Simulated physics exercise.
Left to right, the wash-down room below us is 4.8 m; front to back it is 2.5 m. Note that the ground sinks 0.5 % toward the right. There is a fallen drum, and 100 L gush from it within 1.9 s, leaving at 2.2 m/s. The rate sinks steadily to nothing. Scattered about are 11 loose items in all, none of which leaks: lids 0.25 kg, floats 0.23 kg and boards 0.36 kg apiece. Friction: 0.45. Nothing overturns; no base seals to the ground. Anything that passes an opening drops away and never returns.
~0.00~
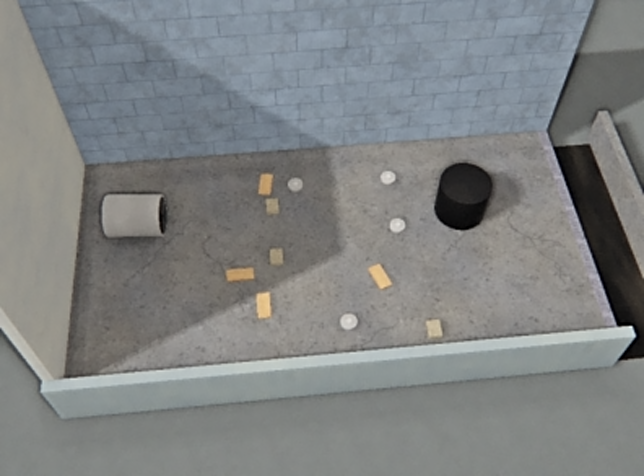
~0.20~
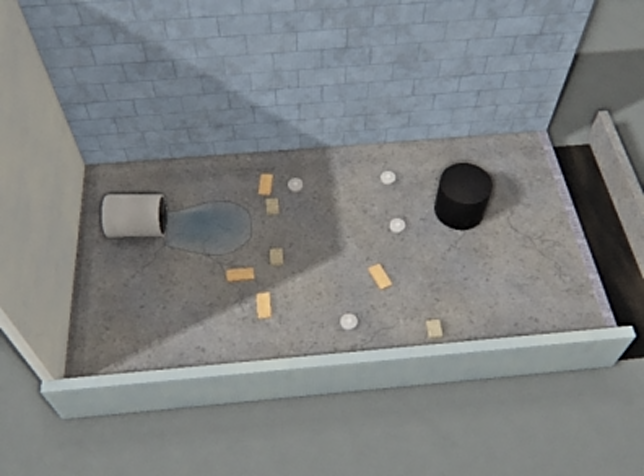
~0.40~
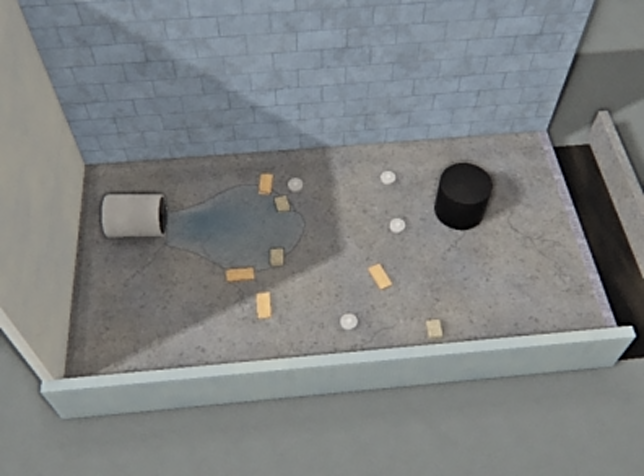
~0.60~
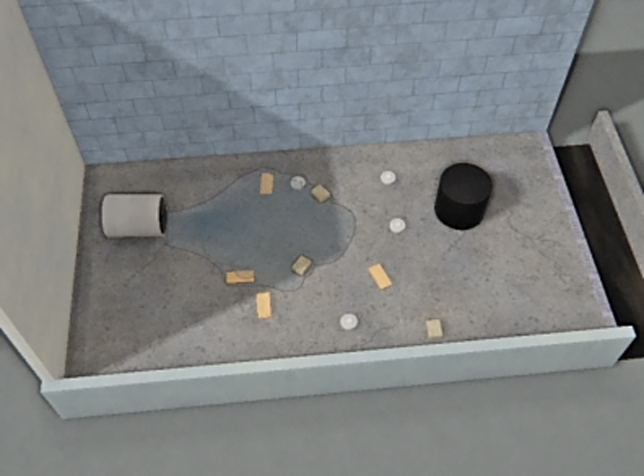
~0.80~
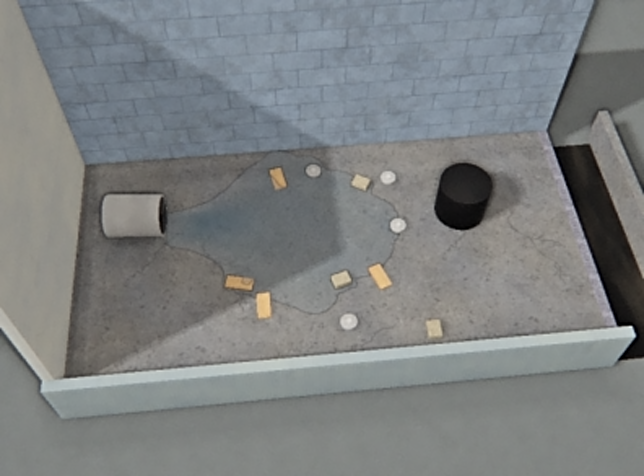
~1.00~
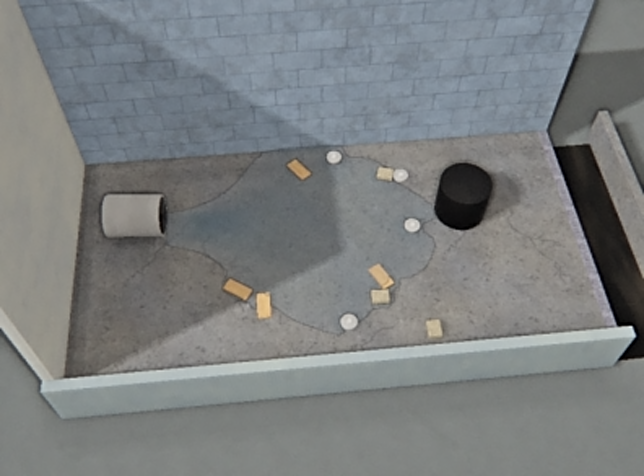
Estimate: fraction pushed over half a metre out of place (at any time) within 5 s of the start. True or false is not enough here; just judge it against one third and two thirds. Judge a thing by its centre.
It lies at or above the upper mark.
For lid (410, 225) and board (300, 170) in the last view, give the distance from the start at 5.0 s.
Going in turn, one is gone out and the other is gone out.
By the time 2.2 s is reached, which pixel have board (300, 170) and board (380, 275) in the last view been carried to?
Roughly (453, 141), then roughly (514, 298).
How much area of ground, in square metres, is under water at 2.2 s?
My estimate is roughly 6.0 m2.
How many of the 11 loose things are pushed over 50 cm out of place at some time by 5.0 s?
So the count comes to 9.
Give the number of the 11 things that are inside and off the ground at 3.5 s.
1 at that moment.
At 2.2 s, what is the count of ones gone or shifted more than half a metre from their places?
Tally: 9.
After 1.4 s 6 of 11 are over 50 cm from their spots; 4 afloat.
After 2.2 s 9 of 11 are over 50 cm from their spots; 8 afloat.
After 3.5 s 9 of 11 are over 50 cm from their spots; 1 afloat.
After 5.0 s 9 of 11 are over 50 cm from their spots, and 9 have been at some point; 0 afloat.
